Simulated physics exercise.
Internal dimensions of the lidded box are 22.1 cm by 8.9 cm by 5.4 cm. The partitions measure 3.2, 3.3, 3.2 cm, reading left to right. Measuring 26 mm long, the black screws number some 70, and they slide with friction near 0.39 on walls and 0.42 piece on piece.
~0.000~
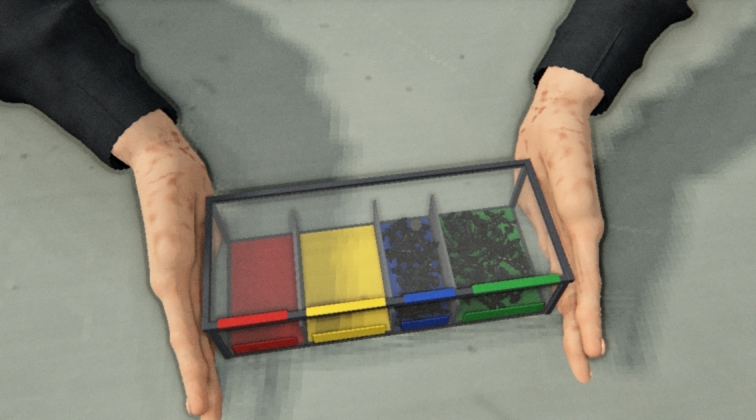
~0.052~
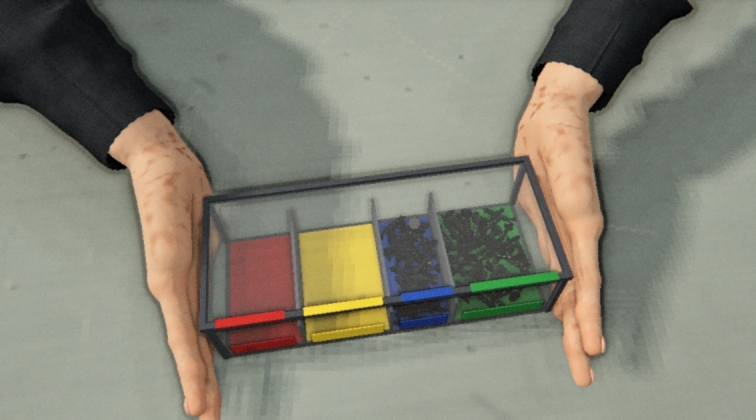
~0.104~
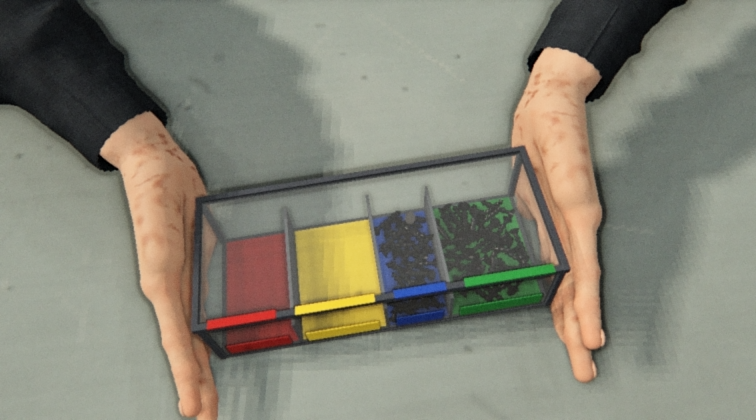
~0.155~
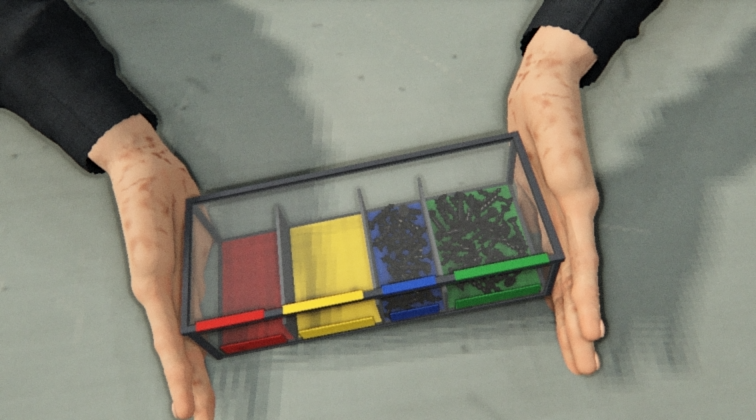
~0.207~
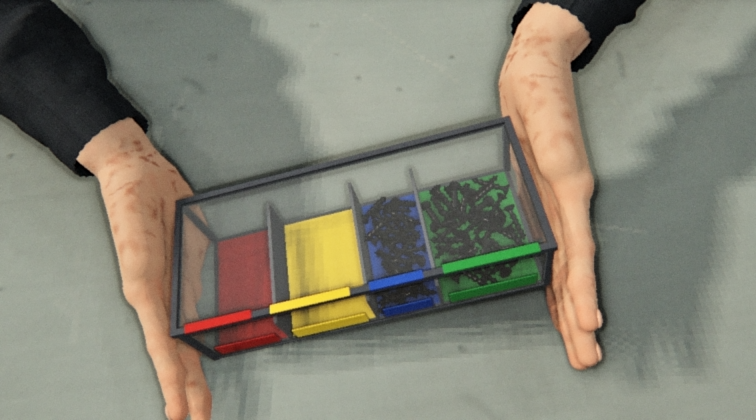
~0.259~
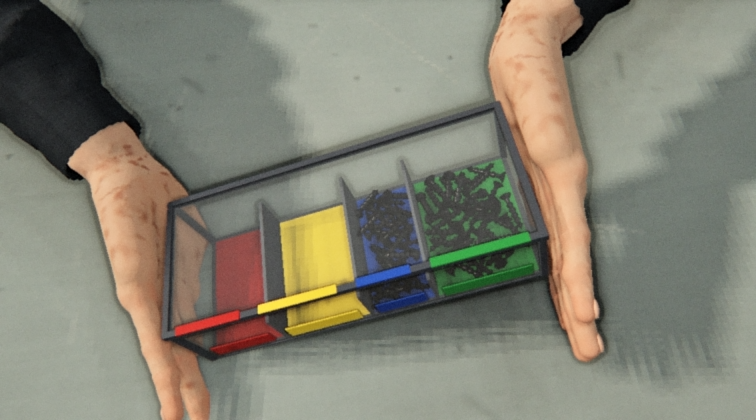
Two hands held a clear, dark-edged box with red, yellow, blue and green sections, black screws in the blue and green ones, and tilted it gradually, raising the right end above the left.
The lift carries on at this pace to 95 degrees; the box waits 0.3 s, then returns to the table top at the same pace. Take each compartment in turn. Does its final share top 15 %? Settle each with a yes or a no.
For red, yes; for blue, yes; for green, yes; for yellow, no.
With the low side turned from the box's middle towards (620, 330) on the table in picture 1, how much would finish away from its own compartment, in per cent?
Estimate: Near 15 per cent.
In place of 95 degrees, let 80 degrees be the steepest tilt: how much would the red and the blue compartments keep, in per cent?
Red 5 %; blue 40 %.
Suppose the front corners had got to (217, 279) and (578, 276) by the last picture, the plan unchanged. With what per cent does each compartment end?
You'd see red at 0 percent, blue at 25, green at 75 and yellow at 0 percent.
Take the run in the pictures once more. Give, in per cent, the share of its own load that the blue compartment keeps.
Roughly 90 per cent.
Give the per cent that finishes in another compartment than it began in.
40 per cent, roughly.
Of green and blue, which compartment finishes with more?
Blue.
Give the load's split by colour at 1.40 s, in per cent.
The split is red at 15, blue at 45, green at 30 and yellow at 5 per cent.
After 1.40 s, tilt 95 degrees; red 15 %, blue 45 %, green 30 %, yellow 5 %.
After 2.17 s, tilt 48 degrees; red 35 %, blue 40 %, green 25 %.
After 2.95 s, tilt 0 degrees; red 35 %, blue 40 %, green 25 %.
By 3.4 s all is still; red 35 %, blue 40 %, green 25 %, yellow 0 %.
